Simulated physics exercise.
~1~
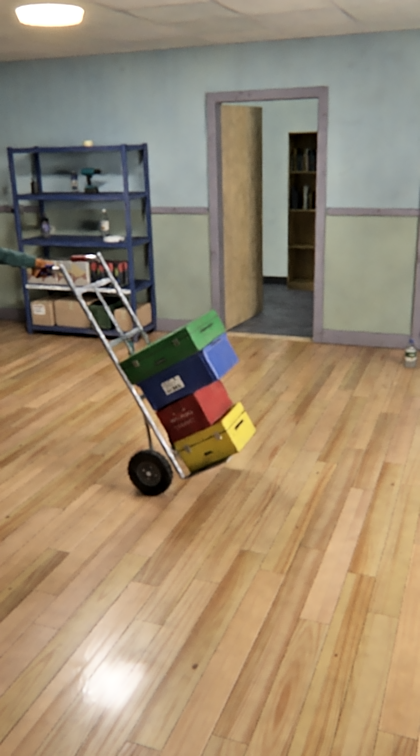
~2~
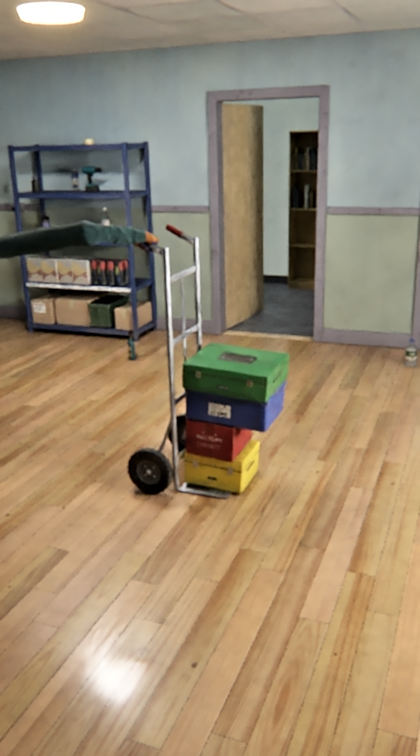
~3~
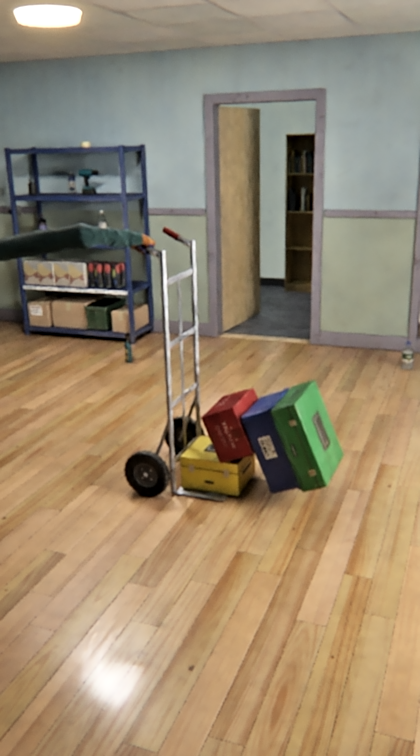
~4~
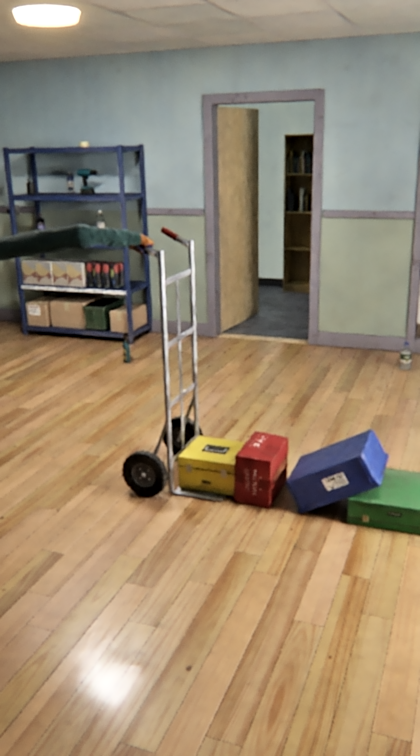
Hand truck swinging upright in an arm's grip, its red, blue and green boxes toppling rightward while the yellow one stays aboard.
